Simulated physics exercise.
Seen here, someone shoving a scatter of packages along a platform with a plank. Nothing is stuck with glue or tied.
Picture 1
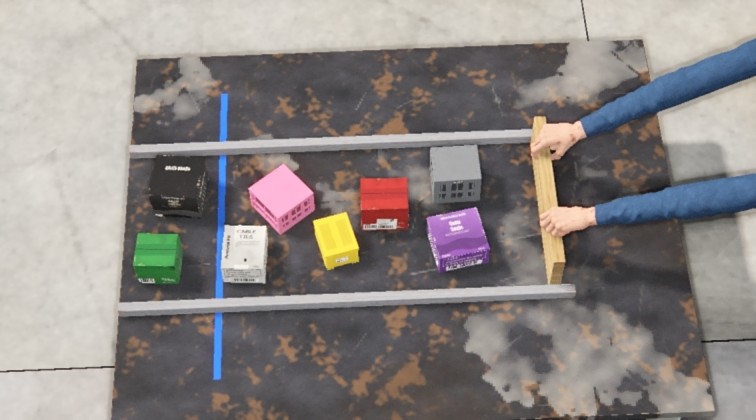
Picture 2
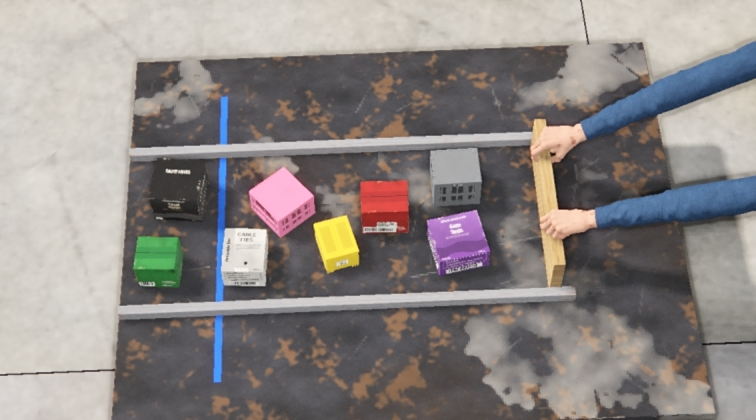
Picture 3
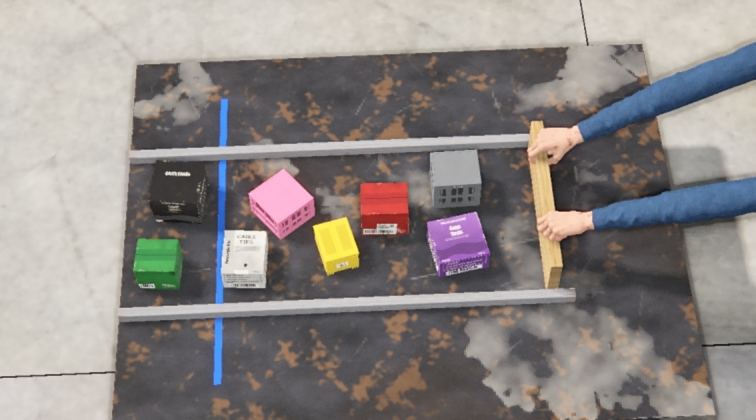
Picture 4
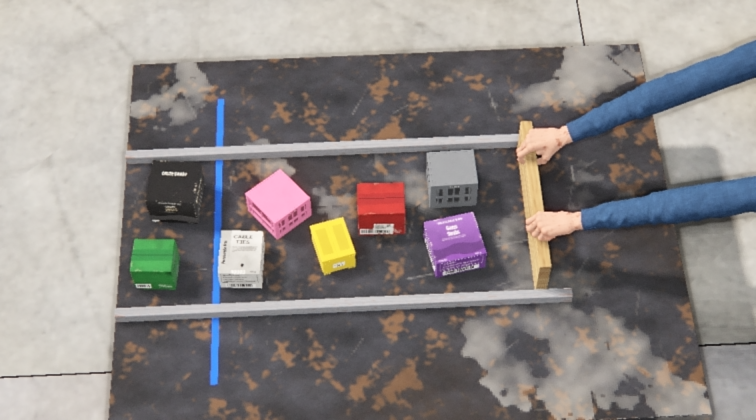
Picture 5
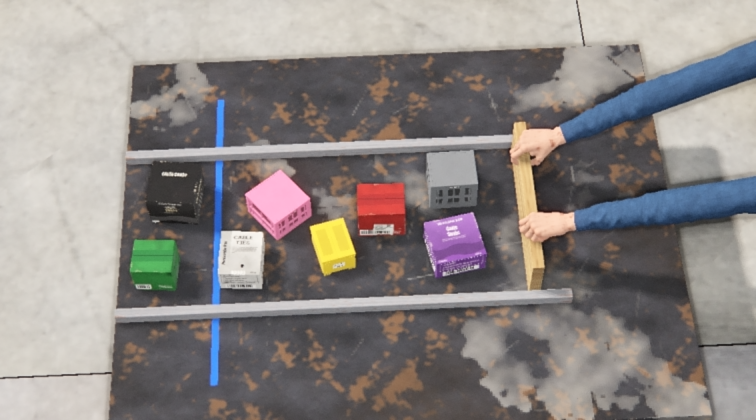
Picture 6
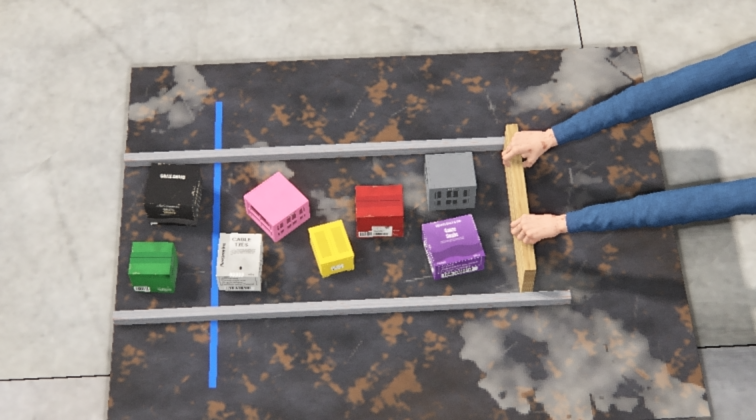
On a dark, rust-stained platform over pale floor tiles, seen from above, two grey rails run lengthwise and a blue tape line crosses near the left. Black and green boxes sit left of the tape, with white, pink, yellow, red, purple and grey packages rightward. Two blue-sleeved arms slide a wooden plank slightly left from the right end, while the packages barely shift.
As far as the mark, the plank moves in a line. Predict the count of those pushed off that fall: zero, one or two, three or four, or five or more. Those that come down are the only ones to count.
The count is three or four.
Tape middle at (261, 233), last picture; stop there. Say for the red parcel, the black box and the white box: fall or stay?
What happens is that the red parcel rests in place, the black box winds up off it and the white box rests in place.
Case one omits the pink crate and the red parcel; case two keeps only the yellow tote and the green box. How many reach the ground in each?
That gives 2 for the first pair taken away and 1 for the second.
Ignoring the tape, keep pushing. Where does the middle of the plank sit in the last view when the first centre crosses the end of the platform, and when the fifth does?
First at (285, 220), next at (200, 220).
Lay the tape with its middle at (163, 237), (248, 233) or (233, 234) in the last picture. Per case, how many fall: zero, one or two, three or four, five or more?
Result per tape, in order - at least five / either one or two / 1 or 2.
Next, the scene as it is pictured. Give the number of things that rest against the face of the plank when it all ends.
That makes 2.
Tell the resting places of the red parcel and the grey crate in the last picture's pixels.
Answer: First (142, 220), after that (192, 193).
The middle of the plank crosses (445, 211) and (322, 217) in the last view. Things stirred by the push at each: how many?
Counting first: 3, next 8.
Soon after, none off yet; green box at rest near (154, 267); black box at rest near (174, 195); white box at rest near (240, 262).
After that, none off yet; green box displaced a little near (144, 269); black box displaced a little near (152, 190); white box displaced about its own width near (195, 271).
In the end, the number that fall off is three or four; gone, pink crate, white box, black box and green box.
